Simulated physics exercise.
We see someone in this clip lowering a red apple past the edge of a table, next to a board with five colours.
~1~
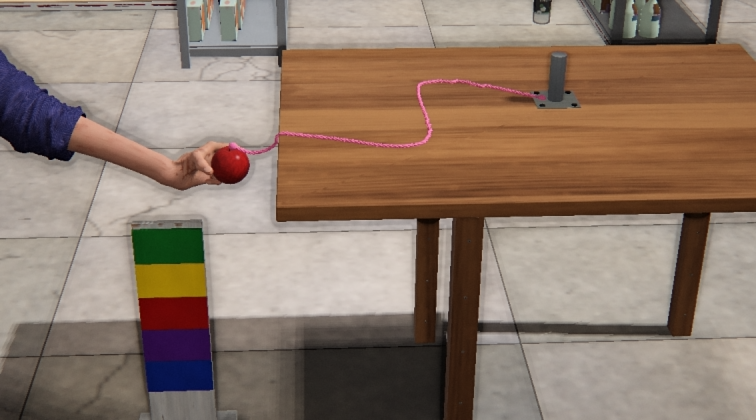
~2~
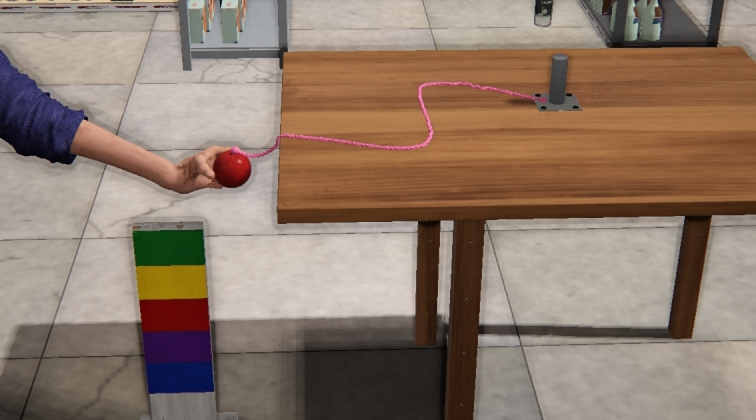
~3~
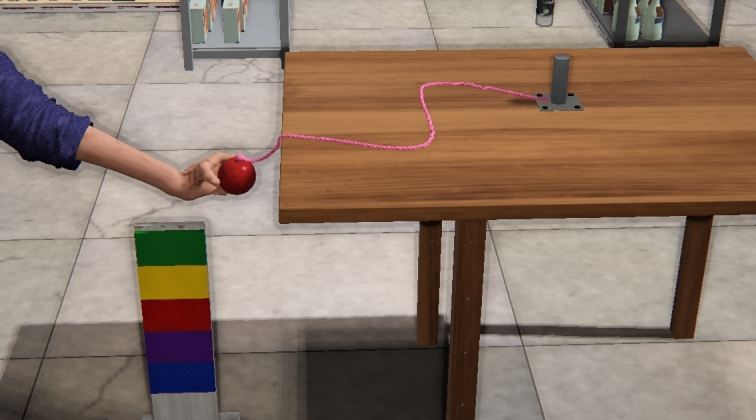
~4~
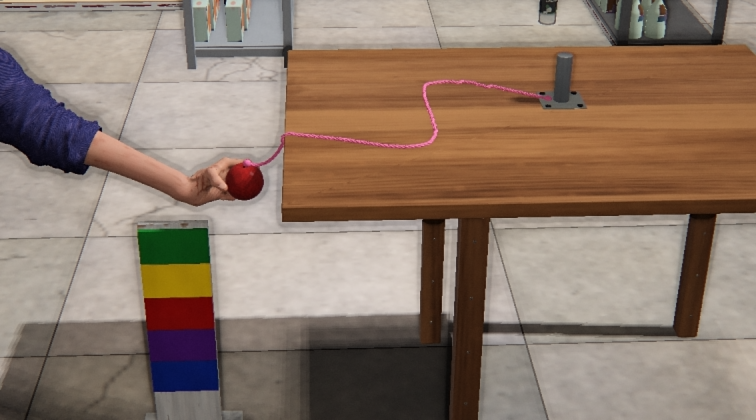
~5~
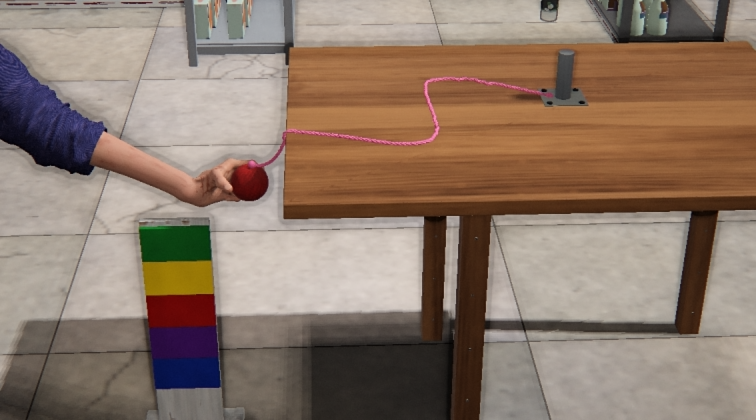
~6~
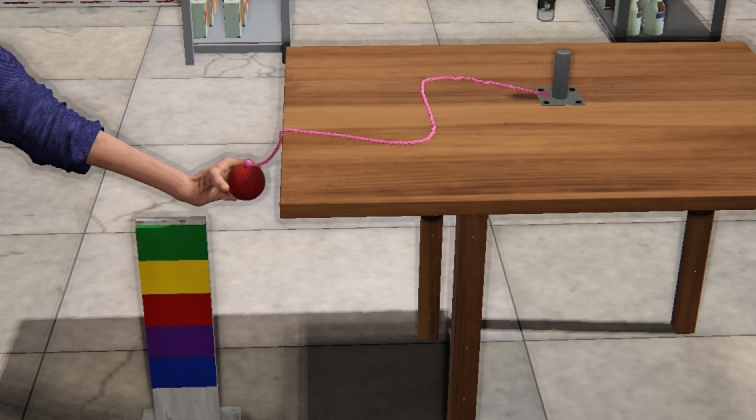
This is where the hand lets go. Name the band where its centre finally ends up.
Its centre finishes at the purple band.
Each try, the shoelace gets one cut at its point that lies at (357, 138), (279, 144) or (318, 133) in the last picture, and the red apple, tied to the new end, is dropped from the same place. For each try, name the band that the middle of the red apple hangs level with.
Try by try, the answer is green; red; yellow.
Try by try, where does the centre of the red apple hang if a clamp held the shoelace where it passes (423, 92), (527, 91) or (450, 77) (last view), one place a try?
The pixel places are (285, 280), (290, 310) and (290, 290), one per try.
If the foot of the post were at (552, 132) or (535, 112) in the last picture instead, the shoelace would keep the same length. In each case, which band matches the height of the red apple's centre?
It would be blue; blue.
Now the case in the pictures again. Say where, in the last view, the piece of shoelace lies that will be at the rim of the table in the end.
Around (433, 130).
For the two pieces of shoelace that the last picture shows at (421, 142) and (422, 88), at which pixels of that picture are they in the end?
At (284, 141), then (387, 104).
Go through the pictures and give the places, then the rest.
In the first frame, red apple (230, 165); green (168, 248); yellow (171, 282); red (174, 314); purple (177, 346); blue (179, 377).
In the second frame, red apple (232, 169); shoelace through (503, 92) (431, 85) (426, 115) (412, 148) (324, 139).
In the third frame, red apple (237, 176).
In the fourth frame, red apple (245, 182); shoelace through (508, 90) (435, 83) (431, 113) (416, 146) (328, 138).
In the fifth frame, red apple (249, 182).
In the sixth frame, red apple (246, 182); shoelace through (506, 86) (433, 79) (429, 110) (415, 142) (326, 134).
Soon after, apple near (255, 308); level with red.
After that, apple near (310, 293); level with purple.
And then, apple near (280, 318); level with purple.
In the end, apple near (291, 315); level with purple. The shoelace holds its middle at purple.
